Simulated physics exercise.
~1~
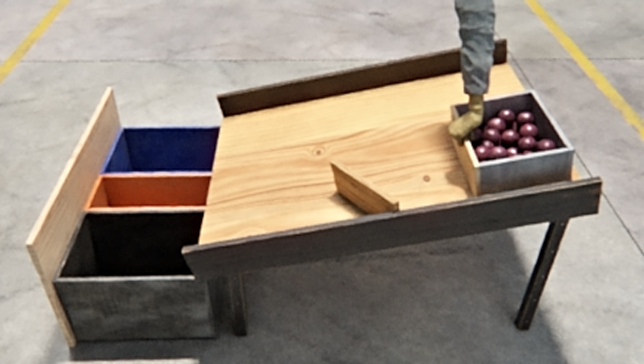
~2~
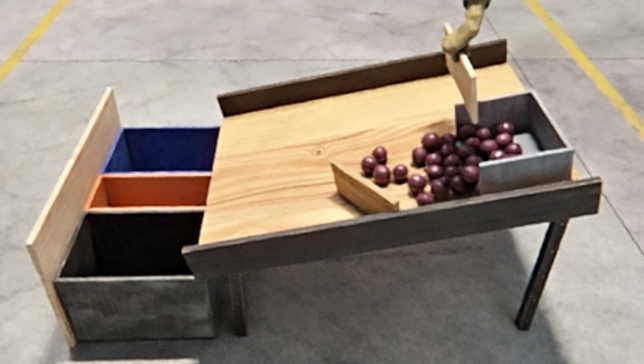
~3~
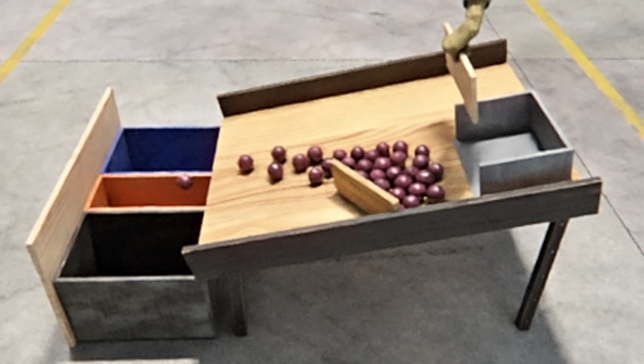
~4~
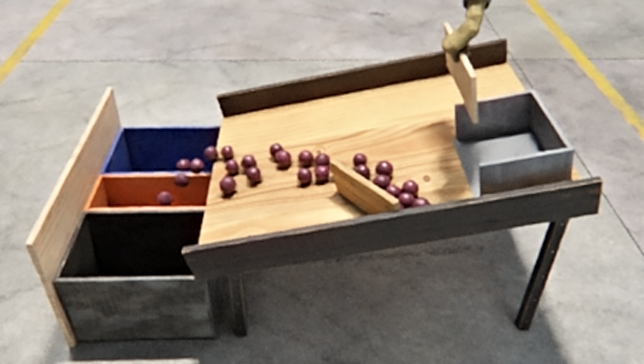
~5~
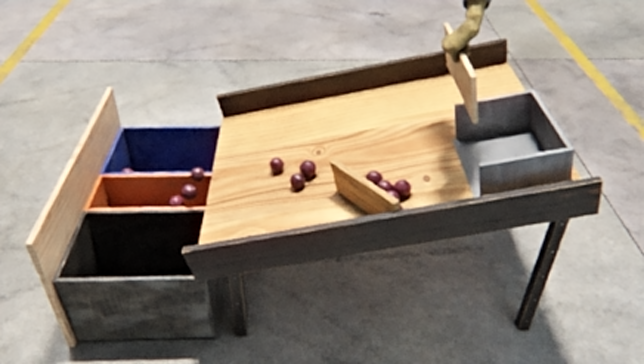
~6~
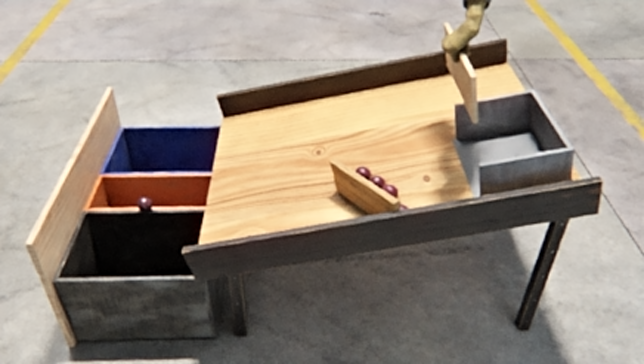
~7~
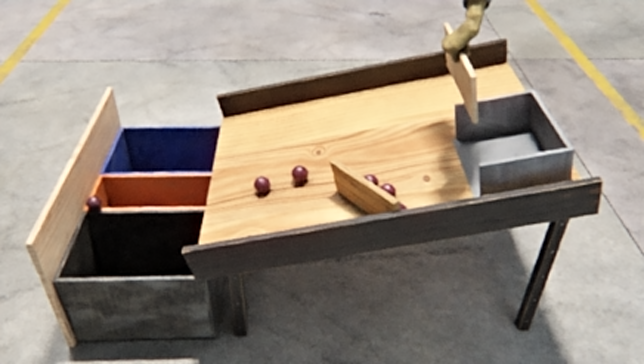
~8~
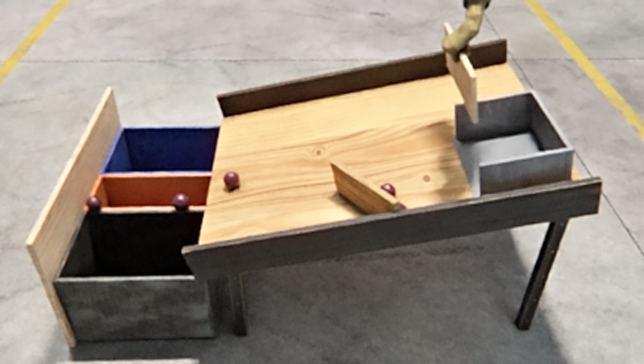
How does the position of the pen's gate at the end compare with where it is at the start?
At the start the gate is down at the left side of the grey pen, holding the balls in. By the end it is raised above that side, held up by the gloved hand, leaving the pen open.
